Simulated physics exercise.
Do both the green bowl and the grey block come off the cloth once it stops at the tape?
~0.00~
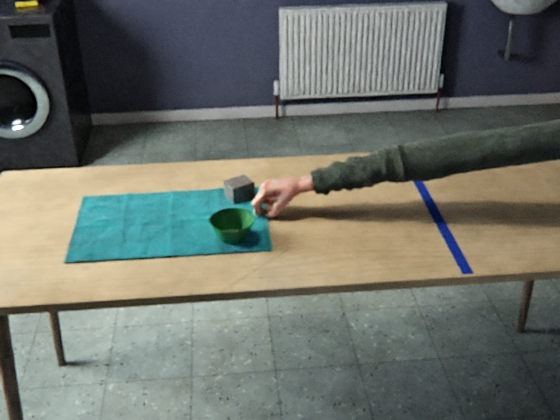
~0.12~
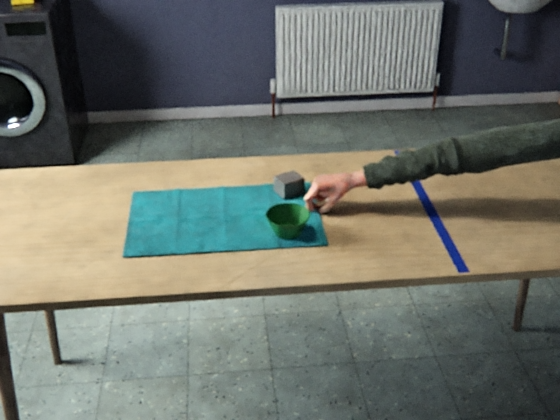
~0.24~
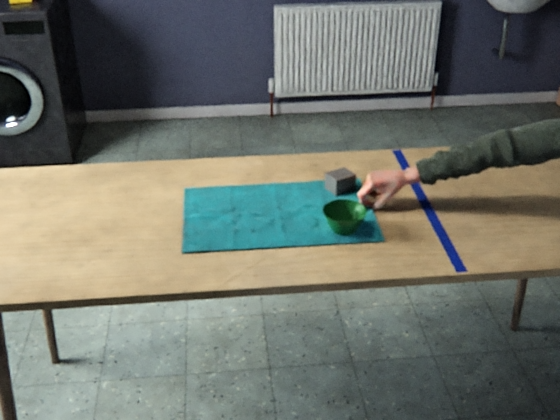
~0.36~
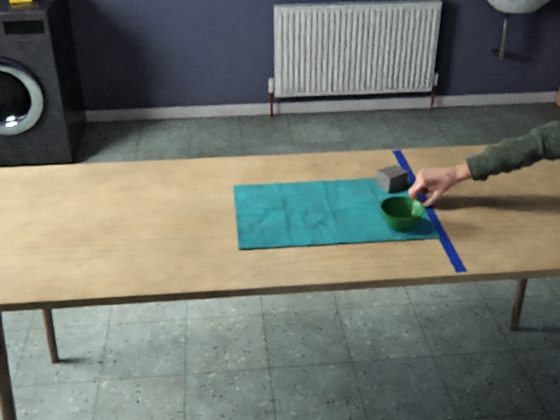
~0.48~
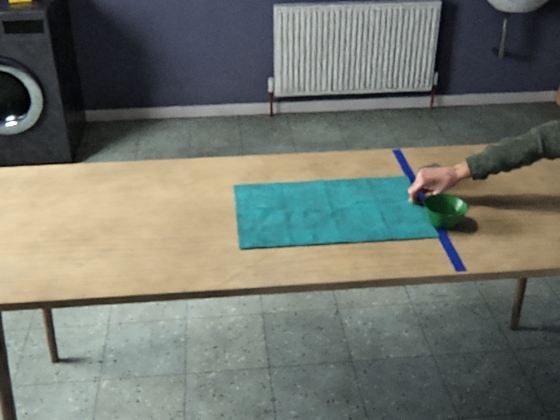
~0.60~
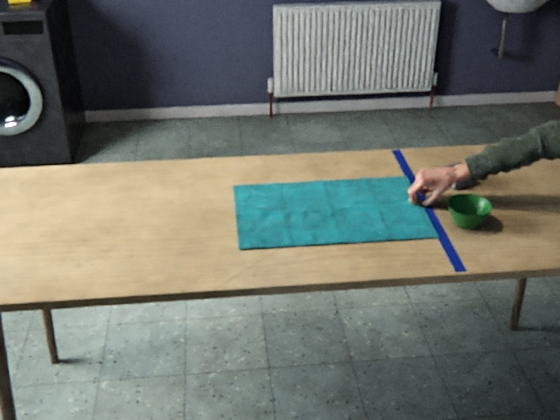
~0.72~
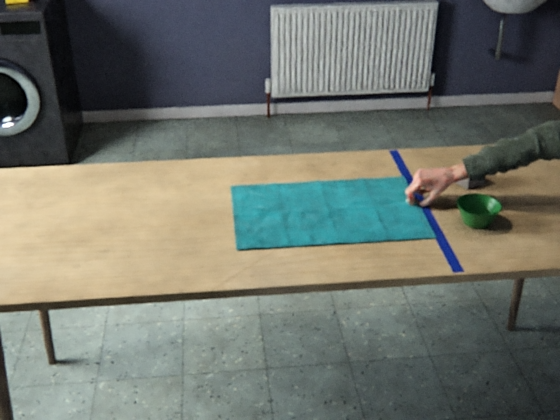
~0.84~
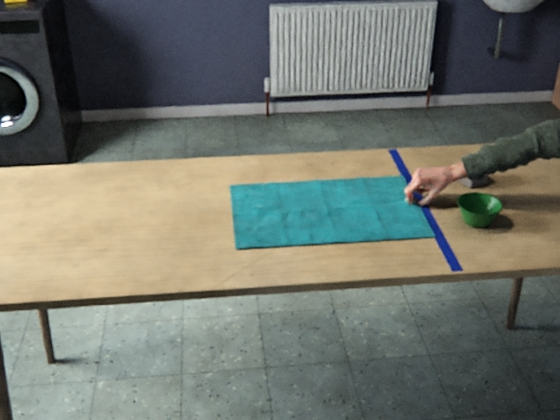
Yes, both leave the cloth. The green bowl and the grey block slide off past its front edge and come to rest on the bare table beyond the tape.
